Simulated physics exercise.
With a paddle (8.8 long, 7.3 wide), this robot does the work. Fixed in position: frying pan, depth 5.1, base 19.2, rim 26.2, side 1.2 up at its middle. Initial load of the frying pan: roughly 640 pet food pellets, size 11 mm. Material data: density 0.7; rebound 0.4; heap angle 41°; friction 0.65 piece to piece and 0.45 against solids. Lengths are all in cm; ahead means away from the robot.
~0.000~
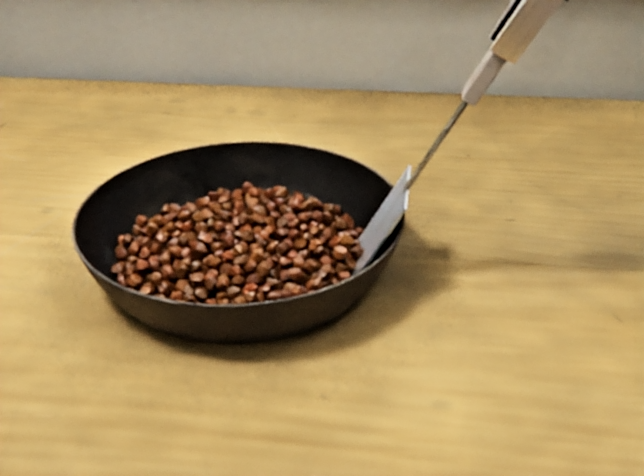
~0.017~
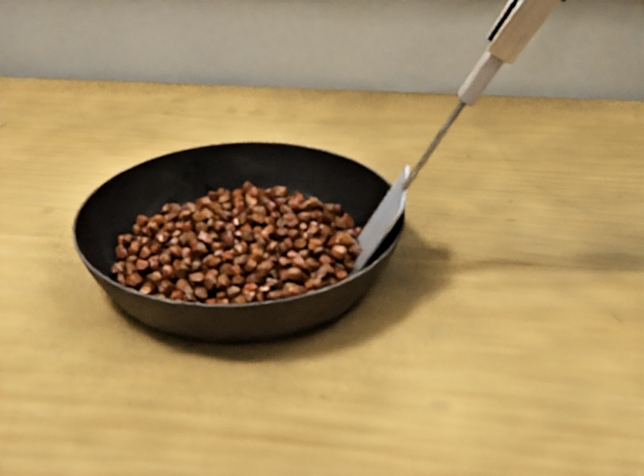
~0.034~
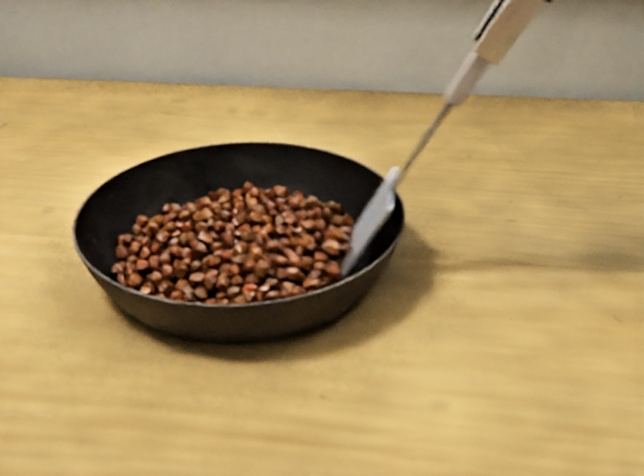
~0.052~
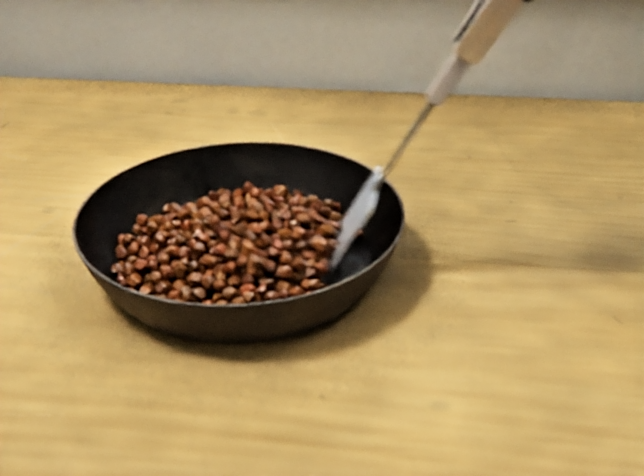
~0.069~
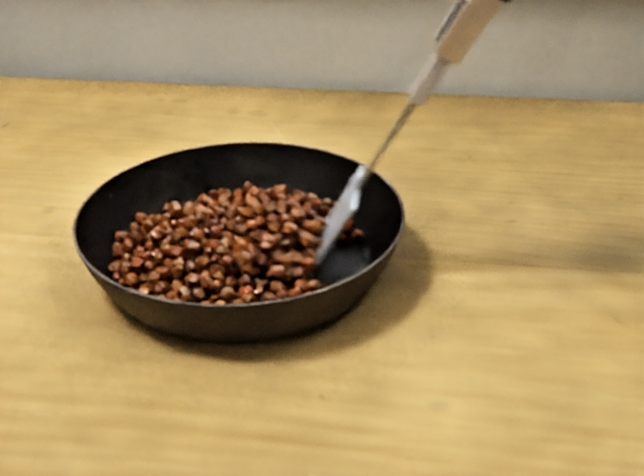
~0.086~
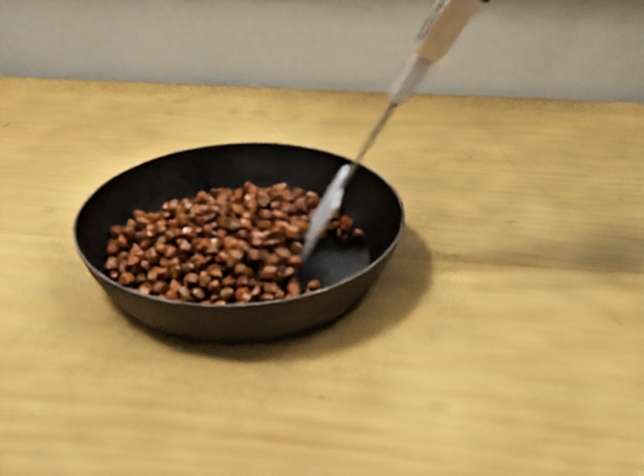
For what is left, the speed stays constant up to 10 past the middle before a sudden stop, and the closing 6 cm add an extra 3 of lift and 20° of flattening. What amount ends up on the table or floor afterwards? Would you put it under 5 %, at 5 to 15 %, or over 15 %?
I would say over 15 %.
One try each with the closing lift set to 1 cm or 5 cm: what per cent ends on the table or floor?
Near 15 and 20 percent respectively.
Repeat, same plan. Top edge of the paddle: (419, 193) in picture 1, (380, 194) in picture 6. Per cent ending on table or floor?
It comes to something like 10 %, give or take.
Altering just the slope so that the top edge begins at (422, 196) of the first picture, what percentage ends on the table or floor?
I'd estimate close to 20 per cent.
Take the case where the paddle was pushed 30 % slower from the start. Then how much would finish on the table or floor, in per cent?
In that case, around 15 per cent would end on the table or floor.
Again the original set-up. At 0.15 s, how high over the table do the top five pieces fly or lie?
Estimated height above table: Approx. 5 cm.
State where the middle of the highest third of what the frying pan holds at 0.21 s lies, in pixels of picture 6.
It is centred at about (152, 217).
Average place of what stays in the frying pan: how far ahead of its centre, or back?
What stays is shifted forward by around 3.5 cm.
After 0.15 s, sloping 61°, highest piece 6 above the table; 645 in the frying pan.
After 0.21 s, sloping 55°, highest piece 7 above the table; 645 in the frying pan.
After 0.44 s, sloping 41°, highest piece 13 above the table; 513 in the frying pan, 91 on the table or floor, 41 on the blade or in flight.
After 1.49 s, sloping 41°, highest piece 6 above the table; 509 in the frying pan, 136 on the table or floor.
In the end, 509 in the frying pan, 136 on the table or floor. That is 21 % on the table or floor.
